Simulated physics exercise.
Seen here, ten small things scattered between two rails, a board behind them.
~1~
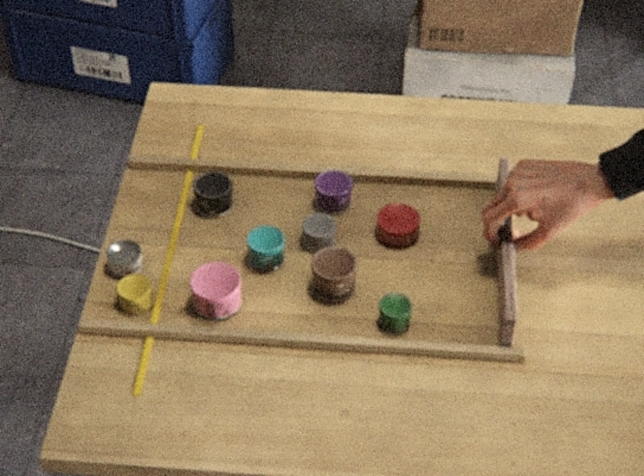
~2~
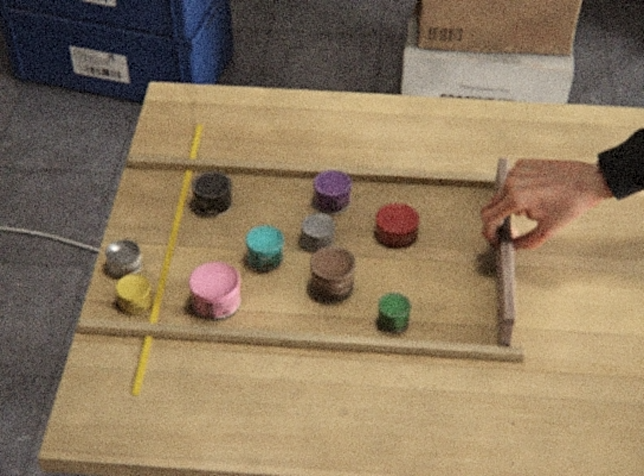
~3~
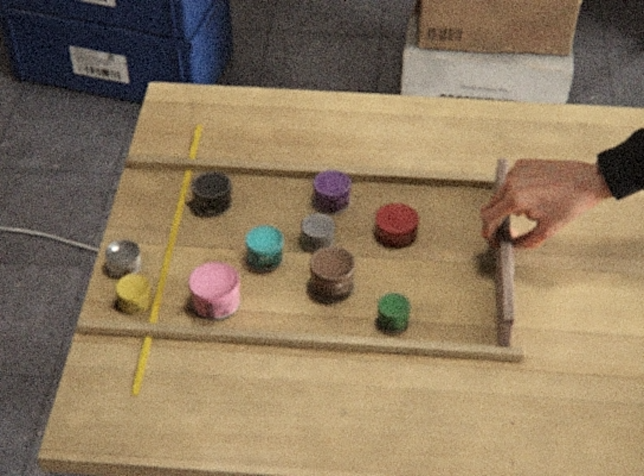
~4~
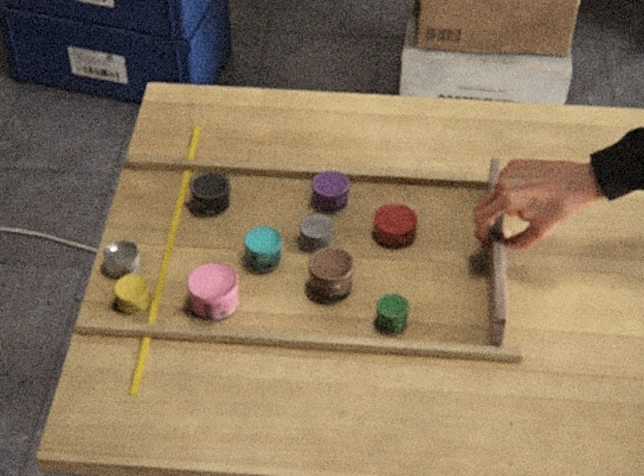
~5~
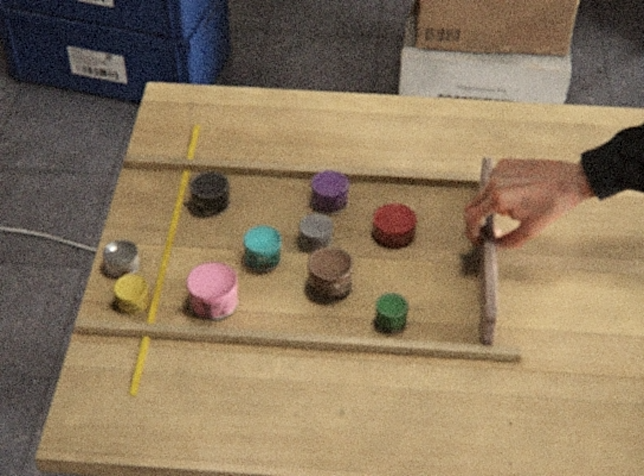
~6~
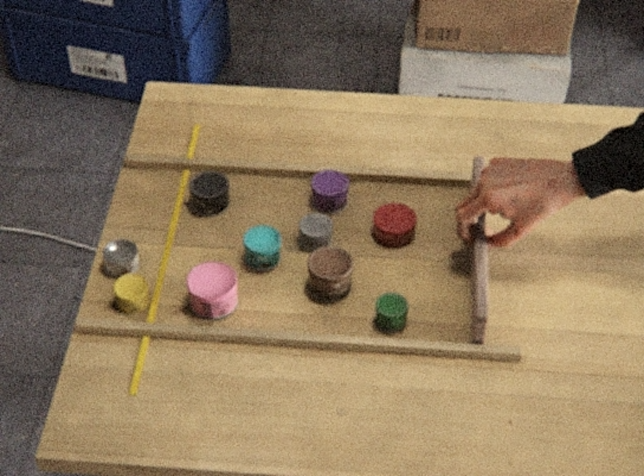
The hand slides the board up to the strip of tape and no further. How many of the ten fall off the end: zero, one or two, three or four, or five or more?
Outcome: The number that fall off is one or two.
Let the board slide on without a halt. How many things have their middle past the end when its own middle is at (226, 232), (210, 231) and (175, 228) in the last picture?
Place by place, 0, 0 and 1.
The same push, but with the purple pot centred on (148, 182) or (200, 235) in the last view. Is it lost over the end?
In turn it goes over; is kept.
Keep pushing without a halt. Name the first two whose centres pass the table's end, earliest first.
The order is the yellow tub, the white tin.
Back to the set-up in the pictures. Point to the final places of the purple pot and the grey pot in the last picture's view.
Near (165, 173) and (154, 229).
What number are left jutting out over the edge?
The number is 3.
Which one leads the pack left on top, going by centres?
The white tin.
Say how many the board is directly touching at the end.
5 of them.
A little later, none off yet; white tin at rest near (121, 258); yellow tub at rest near (132, 294); black tin at rest near (210, 194).
When it is over, the number that fall off is one or two; down, yellow tub.
